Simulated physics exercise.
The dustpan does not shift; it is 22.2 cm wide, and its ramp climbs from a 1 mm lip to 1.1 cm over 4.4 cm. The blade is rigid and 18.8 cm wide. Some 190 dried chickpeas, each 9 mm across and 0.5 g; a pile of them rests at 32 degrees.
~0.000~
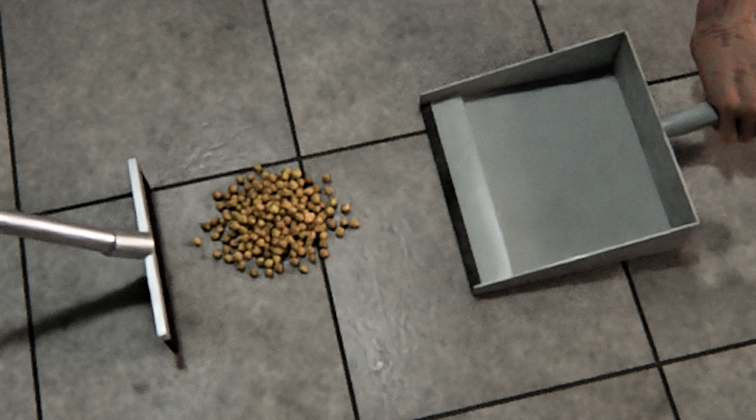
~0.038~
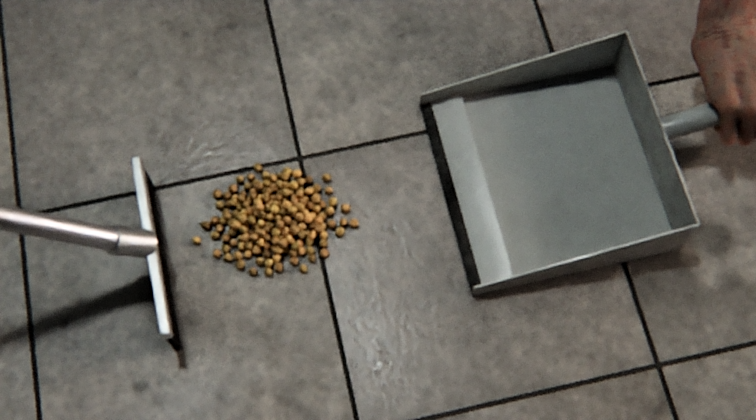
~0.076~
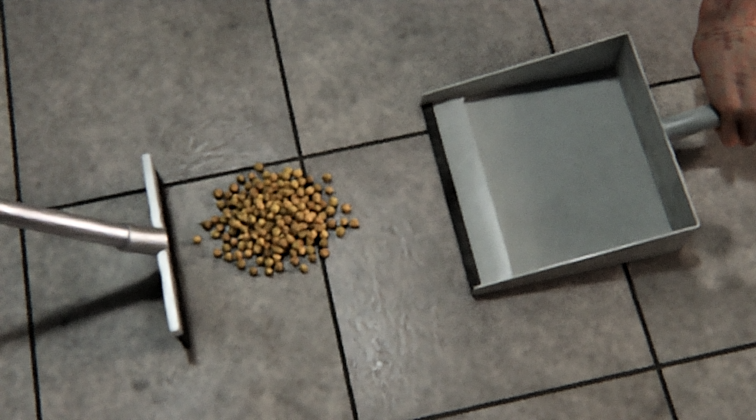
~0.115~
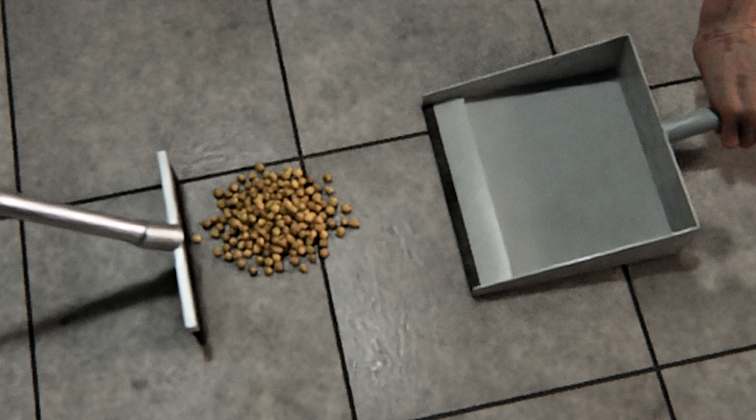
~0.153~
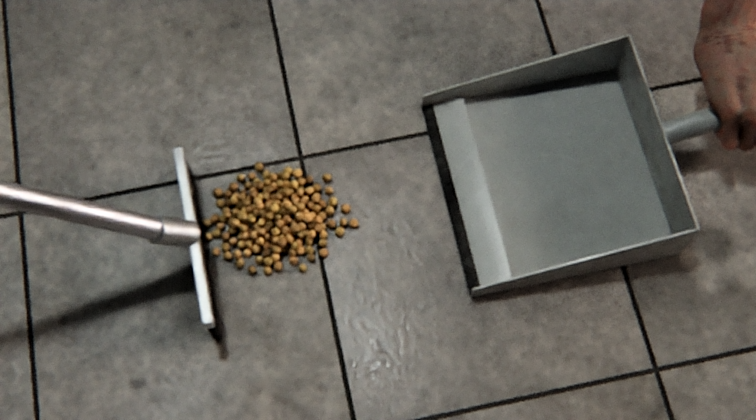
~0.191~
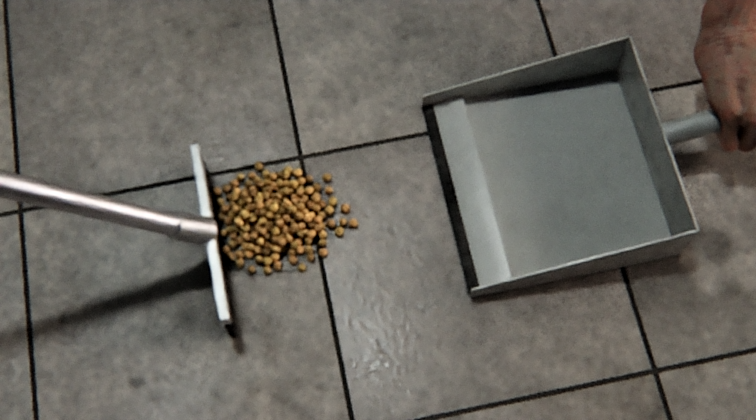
A flat white blade on a metal pole slid right across grey tiles and met the near edge of a small brown chickpea pile, while a hand held a grey dustpan still.
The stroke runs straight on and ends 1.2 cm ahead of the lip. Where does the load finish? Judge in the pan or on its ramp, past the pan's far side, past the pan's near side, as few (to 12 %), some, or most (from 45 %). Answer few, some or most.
In the pan or on its ramp: Most; past the pan's far side: Few; past the pan's near side: Few.
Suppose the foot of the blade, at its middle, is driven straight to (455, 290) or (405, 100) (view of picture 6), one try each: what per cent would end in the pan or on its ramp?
About 30 and 35 per cent.
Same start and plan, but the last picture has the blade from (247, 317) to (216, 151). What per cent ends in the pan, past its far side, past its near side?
Pan 55, far 10, near 0.
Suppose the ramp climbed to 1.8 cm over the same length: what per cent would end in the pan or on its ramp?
In that case some 55 per cent.
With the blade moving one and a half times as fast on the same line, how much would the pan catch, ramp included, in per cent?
Then about 60 per cent.
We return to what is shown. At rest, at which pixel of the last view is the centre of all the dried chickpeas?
At about (451, 183).
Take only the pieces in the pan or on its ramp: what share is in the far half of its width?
Some 50 per cent.
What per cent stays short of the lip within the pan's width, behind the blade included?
About 35 per cent.
Then, at 0.45 s, middle of the blade 13 cm from the lip; 0 % over the lip, far side 0 %, near side 0 %.
After 0.62 s, middle of the blade 5 cm from the lip; 5 % over the lip, far side 5 %, near side 0 %.
After 0.91 s, middle of the blade 1 cm from the lip; 60 % over the lip, far side 5 %, near side 0 %.
In the end, at 1.3 s, pan 60 %, far side 5 %, near side 0 %, in front of the lip or behind the blade 35 %.
